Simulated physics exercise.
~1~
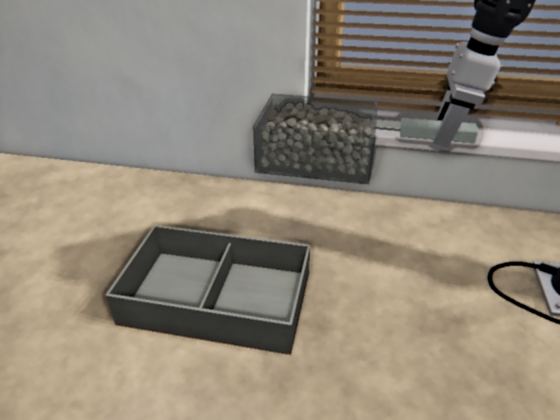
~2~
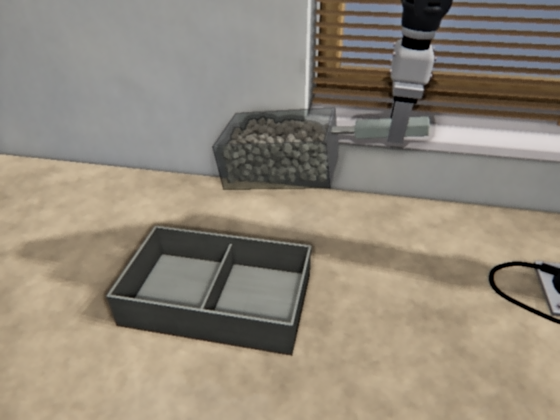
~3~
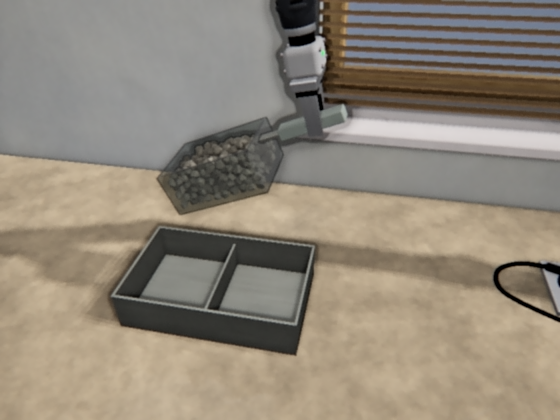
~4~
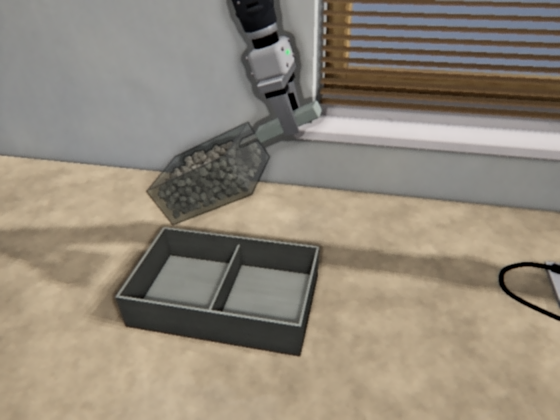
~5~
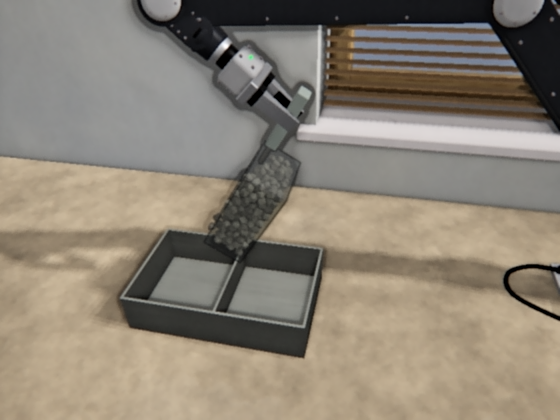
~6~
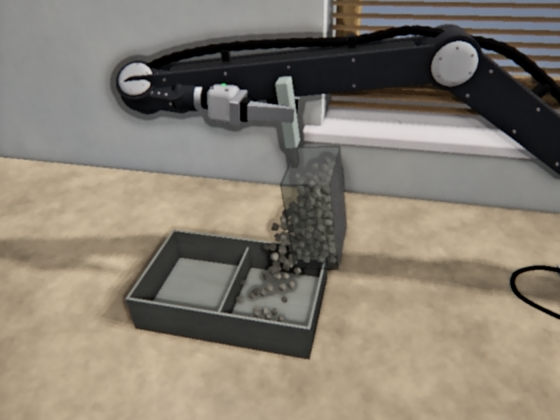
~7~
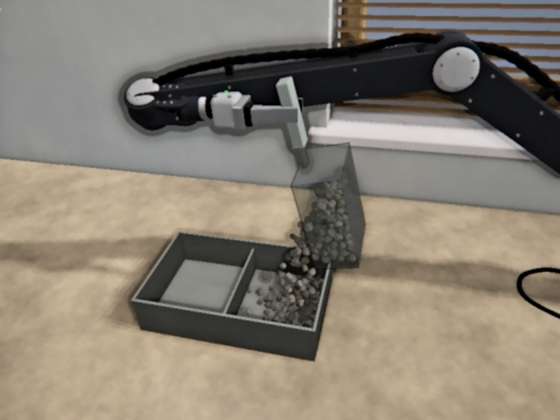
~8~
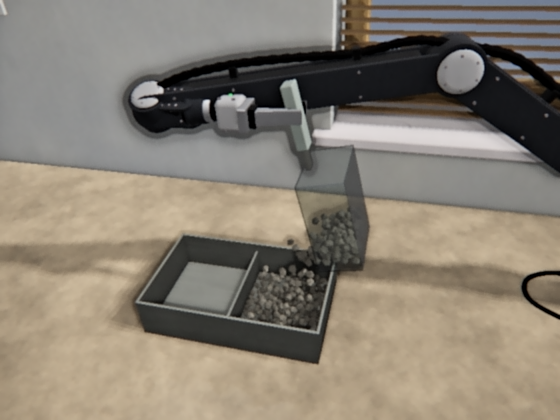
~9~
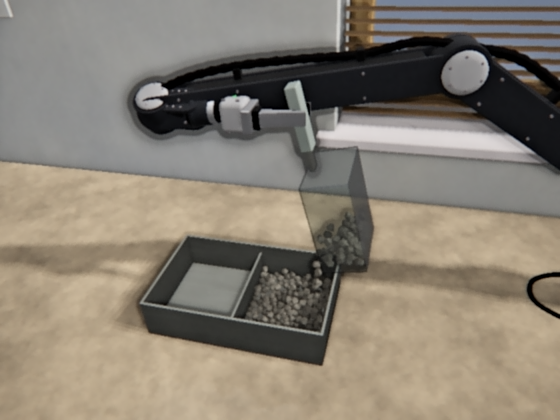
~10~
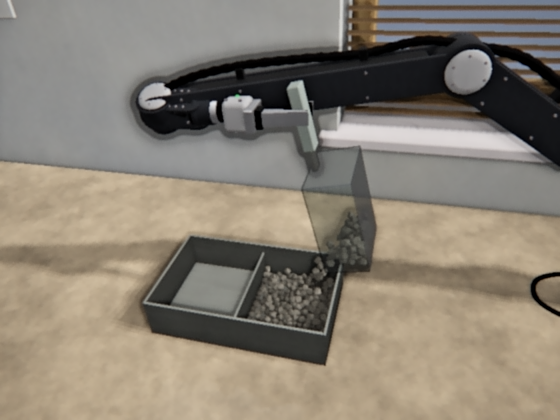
The clip opens with a clear box full of small gray pebbles, held by a robot arm's gripper near a window with wooden blinds, while a dark divided tray sits on the tan surface. The arm carries the box left, tipping it as it goes. It then swings back to the right, and the box tilts steeply over the tray. Pebbles spill into the right compartment and heap up, while the left one stays empty. The flow slows and the box stops moving, with some pebbles still resting in its lower end.
